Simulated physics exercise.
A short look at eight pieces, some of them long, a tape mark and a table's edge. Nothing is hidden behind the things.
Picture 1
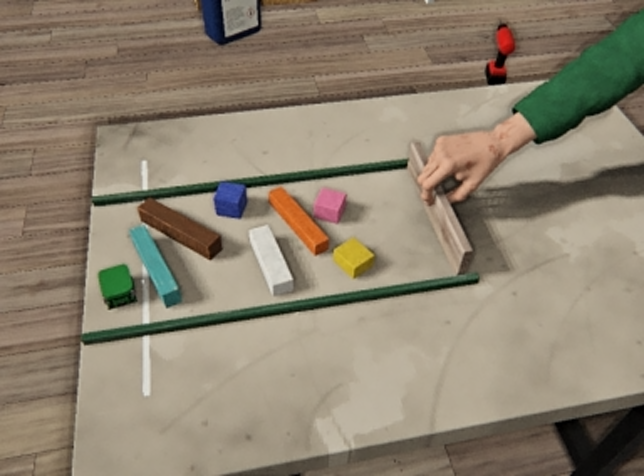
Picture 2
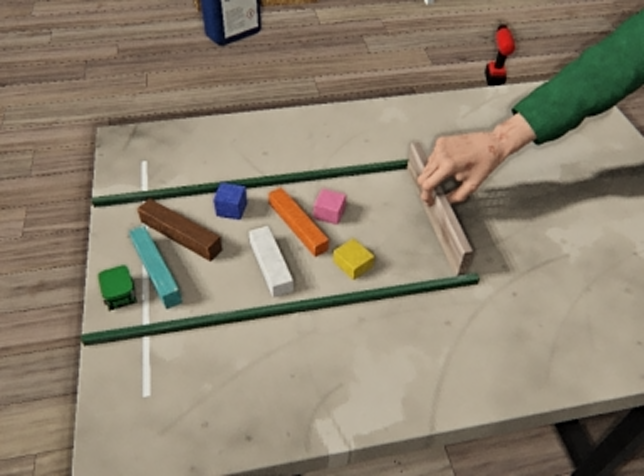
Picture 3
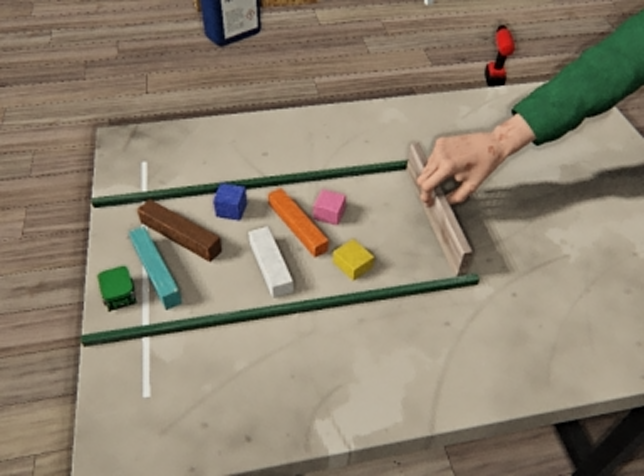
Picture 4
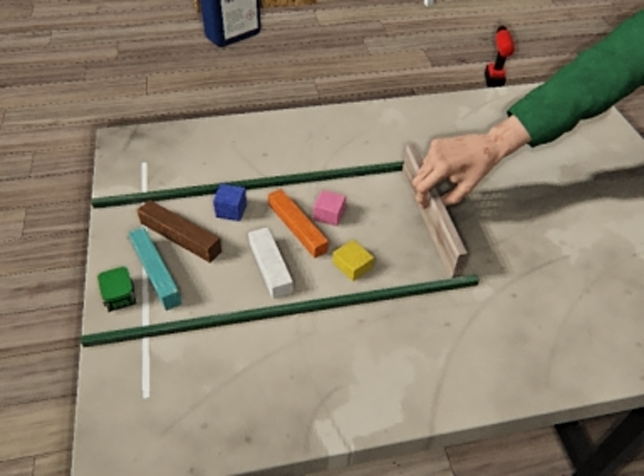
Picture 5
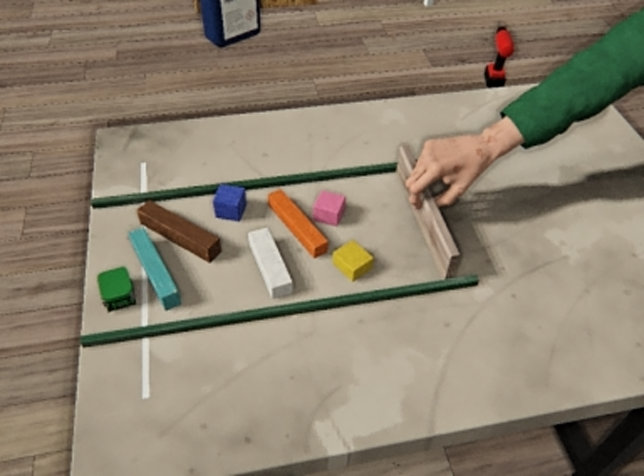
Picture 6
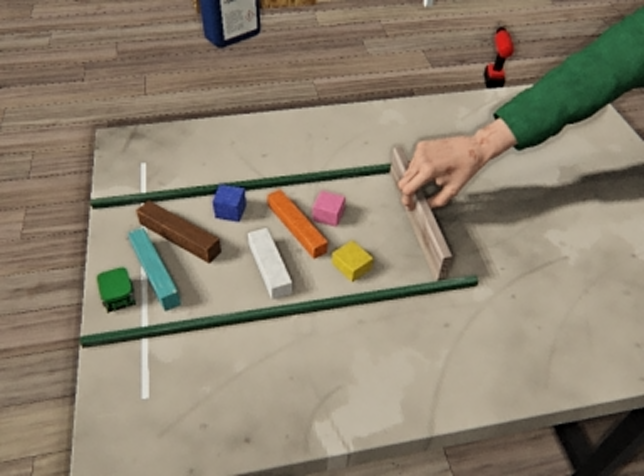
A hand in a green sleeve grips an upright wooden board on a pale tabletop, seen from above at an angle, with a plank floor behind. Between two dark green rails lie orange, white, brown and turquoise bars and pink, yellow and blue blocks, with a green piece left of a white line. The board, still at first, slides slightly left, touching nothing, while the pieces and view stay practically still.
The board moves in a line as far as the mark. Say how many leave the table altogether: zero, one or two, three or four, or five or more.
The number that fall off is three or four.
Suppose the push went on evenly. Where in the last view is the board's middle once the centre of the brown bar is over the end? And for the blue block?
Its middle is around (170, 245) and around (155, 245).
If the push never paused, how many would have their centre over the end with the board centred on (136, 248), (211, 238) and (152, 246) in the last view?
The counts: 4, 0 and 4.
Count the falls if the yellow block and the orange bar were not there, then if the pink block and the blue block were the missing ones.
Fallen: 1, and 2 in the other try.
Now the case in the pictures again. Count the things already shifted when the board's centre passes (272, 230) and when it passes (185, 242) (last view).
By then 6, and 8.
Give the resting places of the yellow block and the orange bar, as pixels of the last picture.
First (129, 299), then (107, 253).
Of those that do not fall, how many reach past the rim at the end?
It comes to 1.
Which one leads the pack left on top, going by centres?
It is the white bar.
Soon after, none off yet; green case at rest near (116, 290); turquoise bar at rest near (154, 268); brown bar at rest near (178, 231).
After that, none off yet; green case at rest near (116, 290); turquoise bar at rest near (154, 268); brown bar displaced a little near (165, 235).
And then, none off yet; green case displaced about its own width near (76, 303); turquoise bar displaced a little near (97, 283); brown bar displaced about its own width near (104, 250).
In the end, the number that fall off is three or four; gone, blue block, brown bar, turquoise bar and green case.
